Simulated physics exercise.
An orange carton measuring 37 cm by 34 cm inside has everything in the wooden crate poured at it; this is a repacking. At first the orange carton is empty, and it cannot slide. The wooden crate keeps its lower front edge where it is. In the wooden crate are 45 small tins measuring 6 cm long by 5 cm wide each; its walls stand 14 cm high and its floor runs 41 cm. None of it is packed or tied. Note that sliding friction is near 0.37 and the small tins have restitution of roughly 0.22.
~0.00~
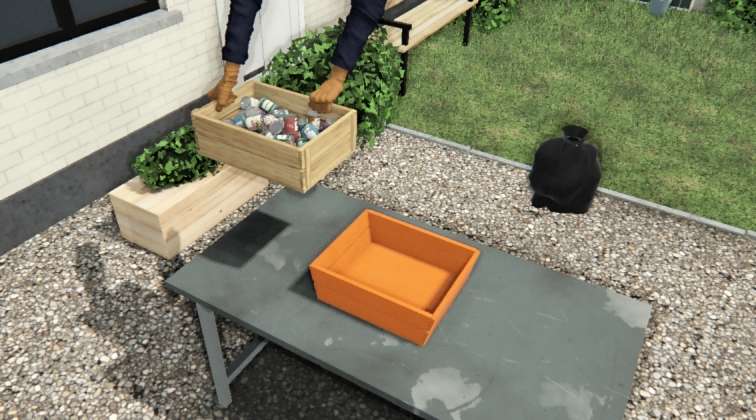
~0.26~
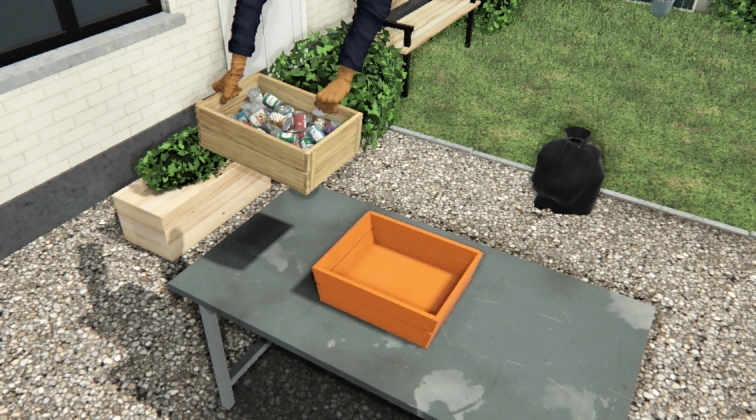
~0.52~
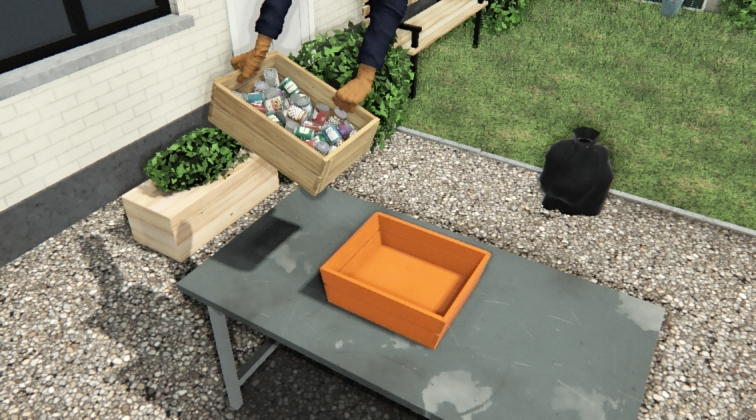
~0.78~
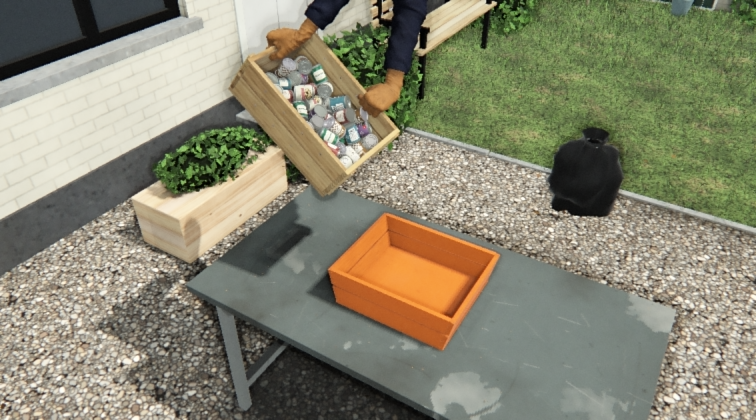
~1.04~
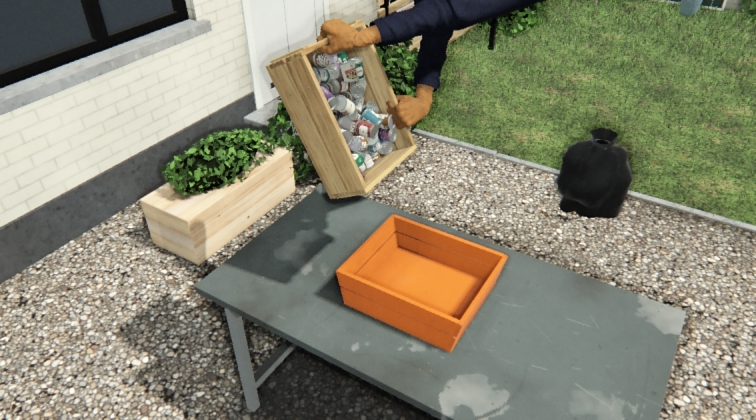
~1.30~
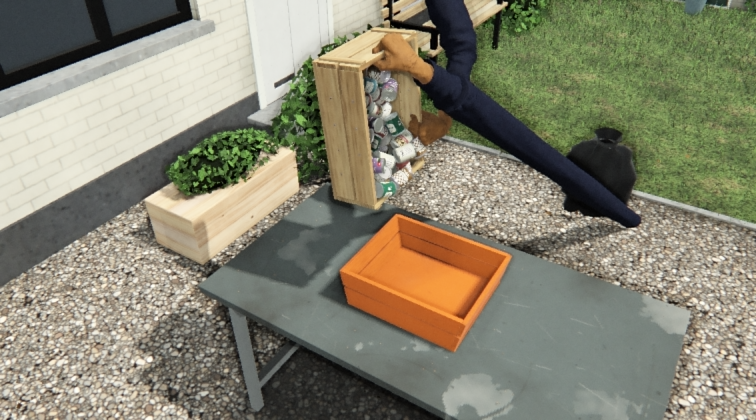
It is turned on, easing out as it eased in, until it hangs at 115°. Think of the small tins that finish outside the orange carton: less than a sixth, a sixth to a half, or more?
Not even a sixth of the small tins finish outside the orange carton.
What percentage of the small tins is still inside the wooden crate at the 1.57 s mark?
About 65 %, still inside.
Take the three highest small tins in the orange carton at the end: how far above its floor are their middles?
Roughly 8 cm.
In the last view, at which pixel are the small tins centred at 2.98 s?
Somewhere around (444, 289) in pixels.
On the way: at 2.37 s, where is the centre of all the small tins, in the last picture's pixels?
Somewhere around pixel (441, 287) in the last view.
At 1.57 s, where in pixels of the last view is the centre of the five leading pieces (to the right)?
Centre: Approx. (455, 268) px.
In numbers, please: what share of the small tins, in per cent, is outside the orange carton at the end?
Estimated share: Around 5 in a hundred.
After 1.57 s, tilt 103°; 30 still in the wooden crate, 4 in the orange carton and 11 in the air.
After 1.90 s, tilt 115°; 6 still in the wooden crate, 24 in the orange carton, 1 outside the orange carton and 14 in the air.
After 2.37 s, tilt 115°; 43 in the orange carton and 2 outside the orange carton.
Final count (at 2.98 s), 43 in the orange carton and 2 outside the orange carton. Asked share, 2 of 45, 4 per cent.
